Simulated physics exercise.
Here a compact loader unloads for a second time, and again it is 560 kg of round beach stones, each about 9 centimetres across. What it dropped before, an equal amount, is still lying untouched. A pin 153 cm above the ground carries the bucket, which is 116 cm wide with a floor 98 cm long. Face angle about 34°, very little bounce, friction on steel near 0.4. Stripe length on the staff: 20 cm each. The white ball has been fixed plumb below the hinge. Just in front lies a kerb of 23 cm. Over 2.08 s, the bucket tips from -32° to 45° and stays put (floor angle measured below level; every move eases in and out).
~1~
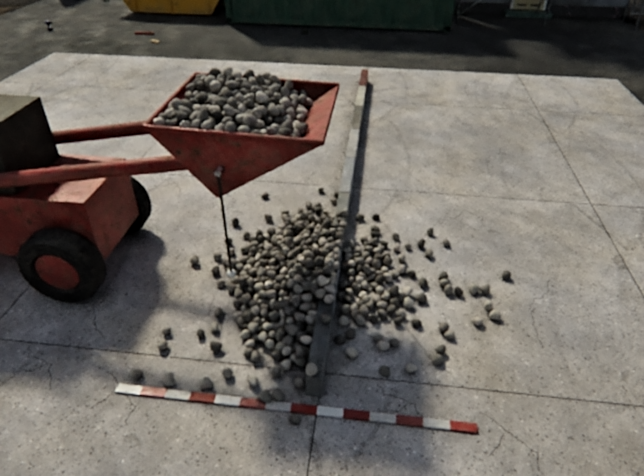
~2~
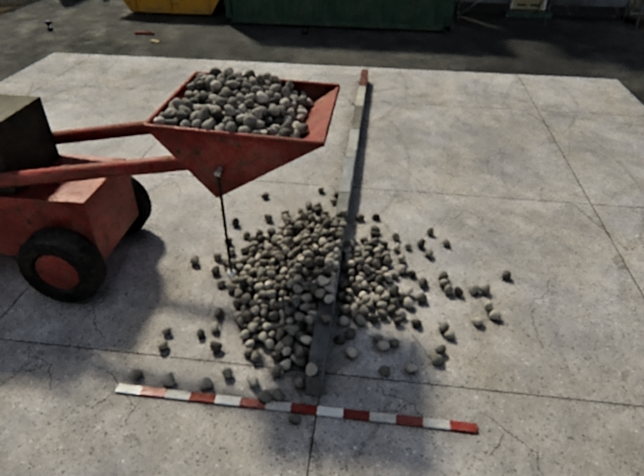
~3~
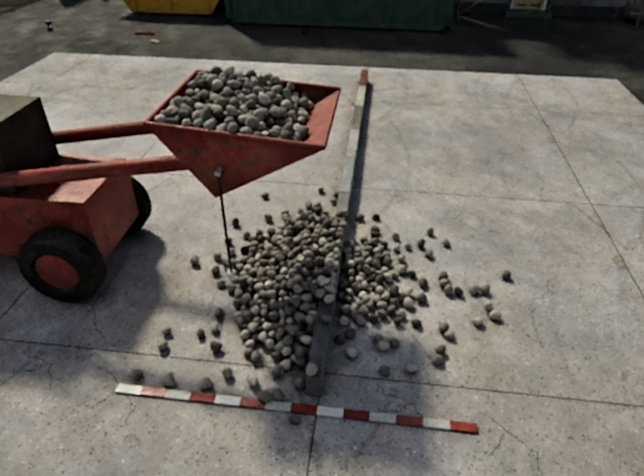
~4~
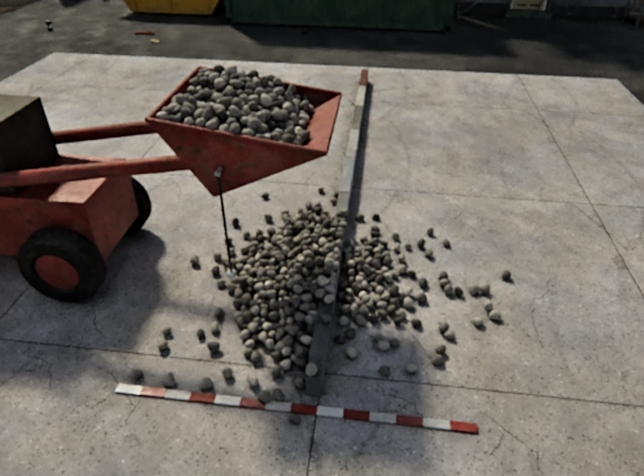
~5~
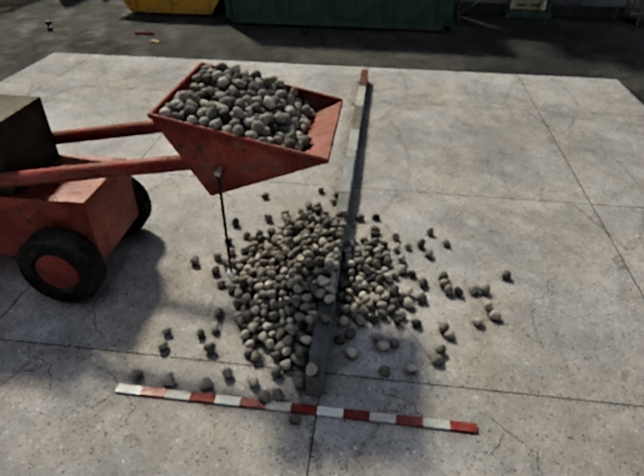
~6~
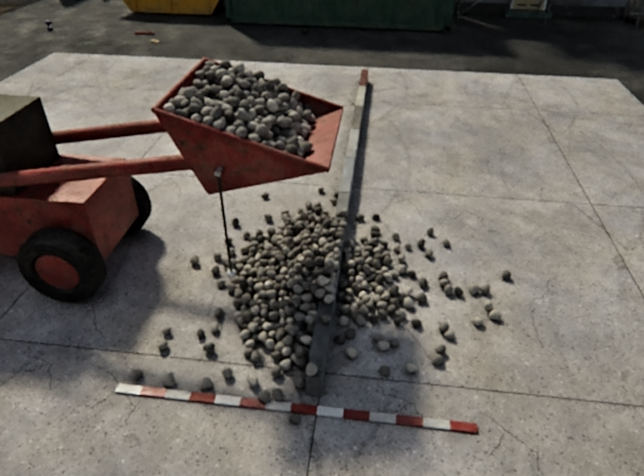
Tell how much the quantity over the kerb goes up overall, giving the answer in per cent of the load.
It goes up by roughly 85 per cent.
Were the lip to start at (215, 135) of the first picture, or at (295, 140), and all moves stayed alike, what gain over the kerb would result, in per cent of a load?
First place: Roughly 0 %; second place: Roughly 55 %.
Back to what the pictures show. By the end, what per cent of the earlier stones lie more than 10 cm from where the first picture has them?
I'd say roughly 15 per cent of them.
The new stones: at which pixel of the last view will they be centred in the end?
Centre at roughly (380, 277).
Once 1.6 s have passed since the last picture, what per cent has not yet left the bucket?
Close to 5 per cent of the load.
Then, 1.0 s after the last picture the floor is at 33°; in per cent of one load, 79 in the bucket, 97 on this side of the kerb, 25 over the kerb; the foremost stones are at (479, 290).
Then, 1.6 s after the last picture the floor is at 45°; in per cent of one load, 7 in the bucket, 110 on this side of the kerb, 83 over the kerb; the foremost stones are at (484, 295).
Then, 1.9 s after the last picture the floor is at 45°; in per cent of one load, 0 in the bucket, 98 on this side of the kerb, 102 over the kerb; the foremost stones are at (503, 287).
Then, 4.8 s after the last picture the floor is at 45°; in per cent of one load, 0 in the bucket, 96 on this side of the kerb, 105 over the kerb; the foremost stones are at (535, 307). Net gain over the kerb, 85.
